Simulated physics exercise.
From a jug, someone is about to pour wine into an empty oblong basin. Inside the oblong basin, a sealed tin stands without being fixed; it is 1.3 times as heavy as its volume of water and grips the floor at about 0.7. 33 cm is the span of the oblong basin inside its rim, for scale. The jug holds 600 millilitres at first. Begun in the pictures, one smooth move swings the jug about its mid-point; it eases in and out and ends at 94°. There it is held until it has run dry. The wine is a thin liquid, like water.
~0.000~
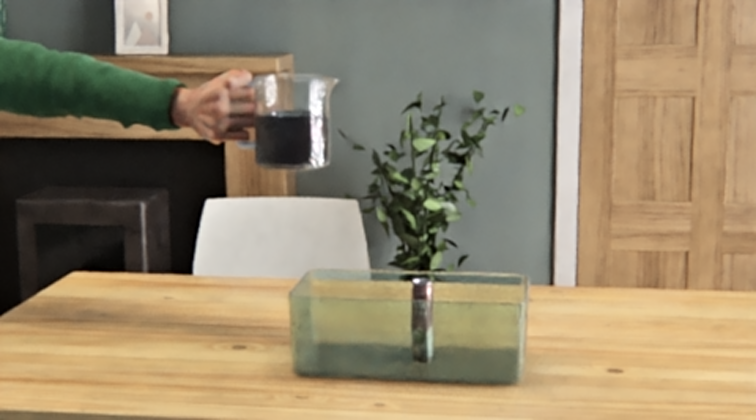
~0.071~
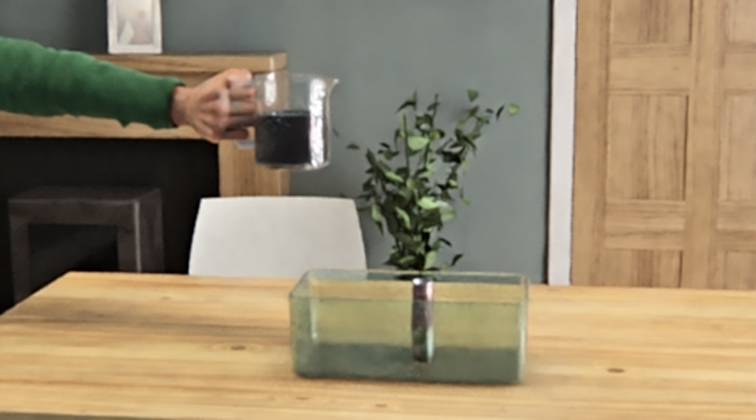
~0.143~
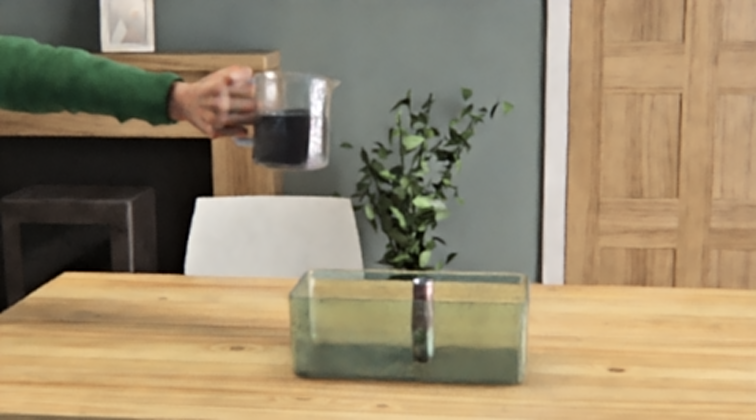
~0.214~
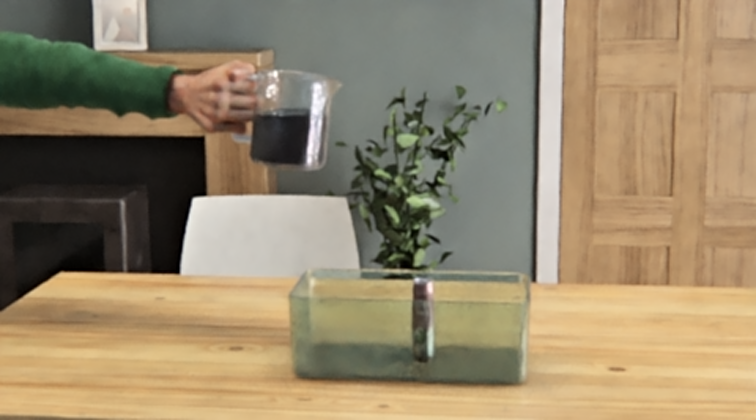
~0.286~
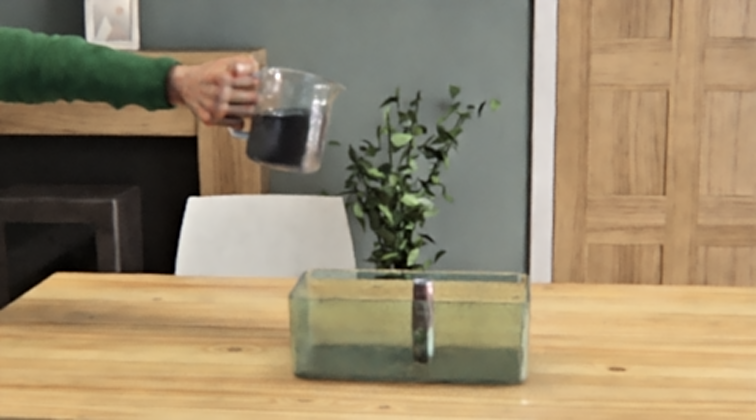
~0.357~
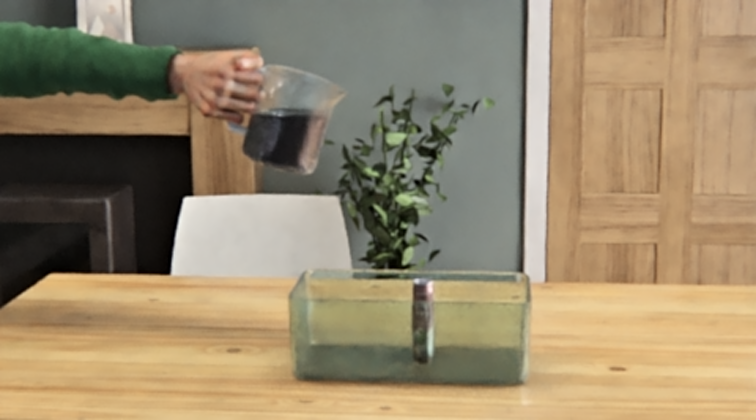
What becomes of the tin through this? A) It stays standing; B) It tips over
B.
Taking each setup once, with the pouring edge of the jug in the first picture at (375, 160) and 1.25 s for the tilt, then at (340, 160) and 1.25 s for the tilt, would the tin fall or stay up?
The tin overturns the first time and stays vertical the second time.
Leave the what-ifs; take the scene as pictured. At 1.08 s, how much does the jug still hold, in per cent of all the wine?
Remaining share: Approx. 50 %.
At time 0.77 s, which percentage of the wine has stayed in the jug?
I'd put it near 96 percent.
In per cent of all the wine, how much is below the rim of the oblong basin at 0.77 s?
About 0%.
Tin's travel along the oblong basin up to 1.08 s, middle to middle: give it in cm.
Near 0 cm.
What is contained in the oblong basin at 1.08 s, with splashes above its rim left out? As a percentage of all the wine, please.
Roughly 20 per cent.
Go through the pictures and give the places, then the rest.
Tilt 0°; pouring edge (339, 80); surface from (259, 114) to (327, 115); the oblong basin's rim runs from (299, 284) to (527, 291); the tin's top is at (422, 285), in the first frame.
Tilt 1°; pouring edge (339, 80); surface from (259, 114) to (328, 114), in the second frame.
Tilt 3°; pouring edge (341, 81); surface from (258, 114) to (327, 114), in the third frame.
Tilt 7°; pouring edge (343, 83); surface from (258, 113) to (328, 113), in the fourth frame.
Tilt 12°; pouring edge (346, 88); surface from (256, 114) to (328, 113), in the fifth frame.
Tilt 18°; pouring edge (348, 94); surface from (254, 115) to (328, 114), in the sixth frame.
After 0.77 s the tilt is 64° and 95 per cent is still to pour; the tin stands where it began.
After 1.08 s the tilt is 90° and 50 per cent is still to pour; the tin stands where it began.
After 1.40 s the tilt is 94° and 16 per cent is still to pour; the tin lies on its side.
After 1.75 s the tilt is 94° and 6 per cent is still to pour; the tin lies on its side.
In the end the tin lies on its side.
